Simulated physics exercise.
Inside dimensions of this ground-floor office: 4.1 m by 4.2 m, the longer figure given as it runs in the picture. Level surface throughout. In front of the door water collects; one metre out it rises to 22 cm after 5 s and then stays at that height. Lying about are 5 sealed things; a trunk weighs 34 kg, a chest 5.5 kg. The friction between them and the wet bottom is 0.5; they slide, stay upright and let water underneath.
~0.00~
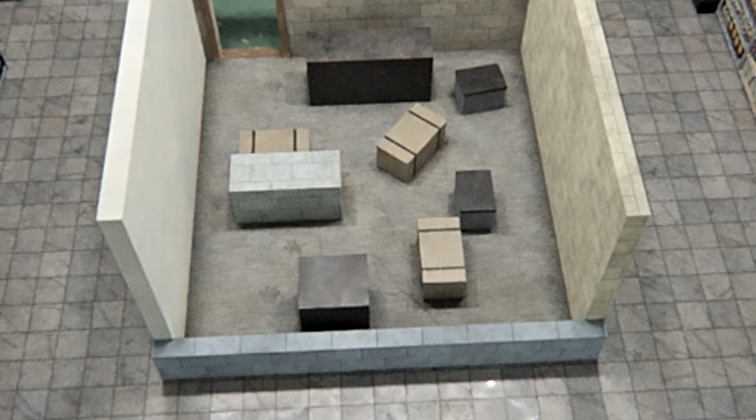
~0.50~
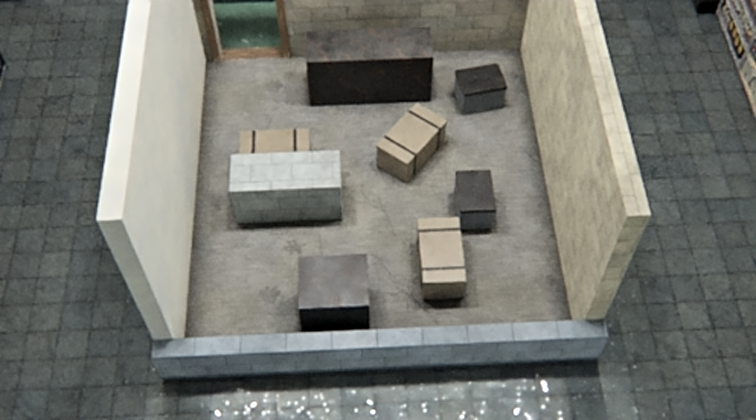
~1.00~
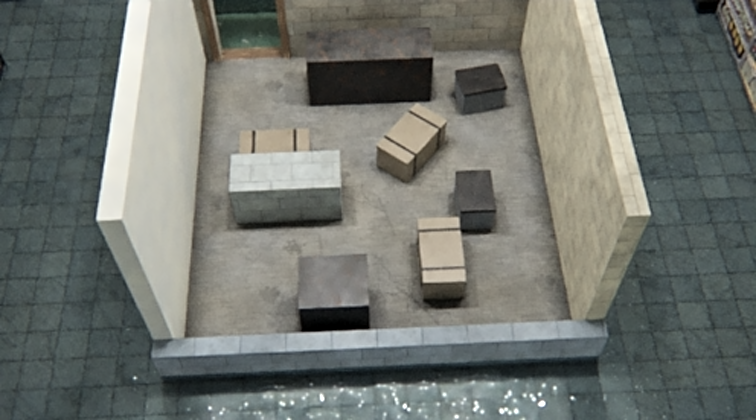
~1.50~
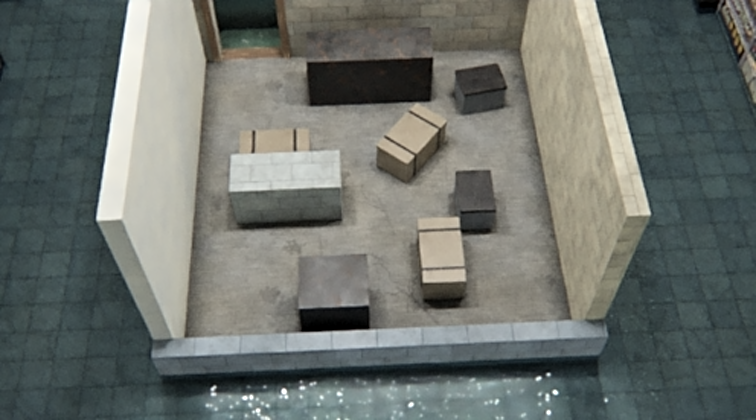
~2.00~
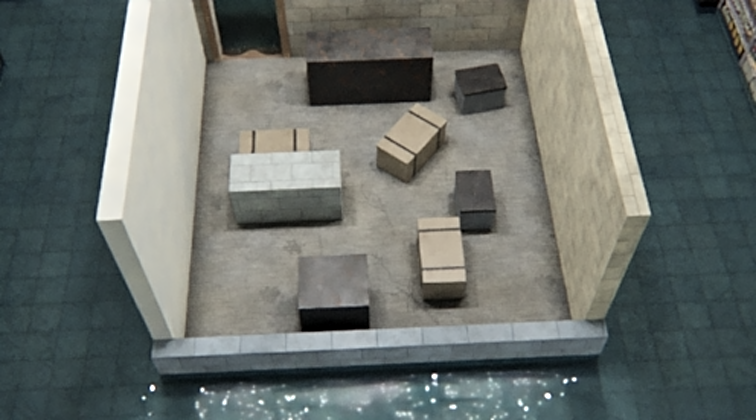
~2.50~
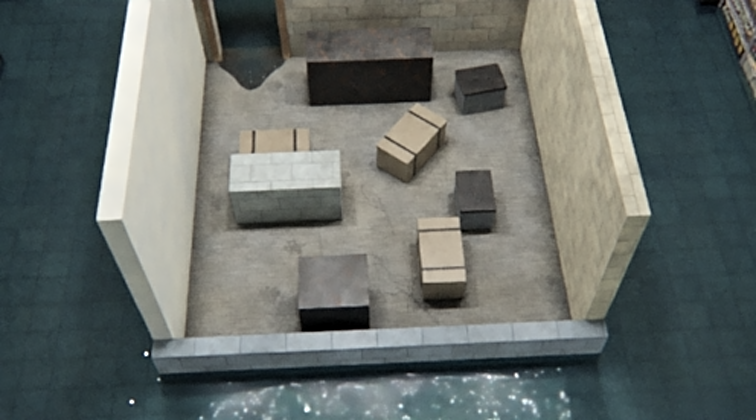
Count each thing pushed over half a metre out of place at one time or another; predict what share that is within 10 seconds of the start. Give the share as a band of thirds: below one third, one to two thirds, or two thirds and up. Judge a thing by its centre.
Short of one third.
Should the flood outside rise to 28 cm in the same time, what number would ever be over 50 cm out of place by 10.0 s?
It would come to 2 of them.
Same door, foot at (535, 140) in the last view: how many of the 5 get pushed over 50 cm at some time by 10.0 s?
Then it comes to 3.
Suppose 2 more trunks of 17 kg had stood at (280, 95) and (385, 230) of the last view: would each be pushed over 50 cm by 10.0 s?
Well, the first one tops the mark, and the second stays under the mark.
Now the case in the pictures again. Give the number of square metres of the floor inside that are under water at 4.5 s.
About 3.5 m2 is covered.
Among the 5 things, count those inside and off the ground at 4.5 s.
I get 0.
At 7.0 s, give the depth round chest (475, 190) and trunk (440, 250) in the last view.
Depth approx. 1 cm / 1 cm.
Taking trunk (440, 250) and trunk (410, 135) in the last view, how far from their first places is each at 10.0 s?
Net displacement, in order: 0 cm; 0 cm.
After 3.5 s 0 of 5 are over 50 cm from their spots; 0 afloat.
After 4.5 s 0 of 5 are over 50 cm from their spots; 0 afloat.
After 7.0 s 0 of 5 are over 50 cm from their spots; 0 afloat.
After 10.0 s 0 of 5 are over 50 cm from their spots, and 0 have been at some point; 0 afloat.
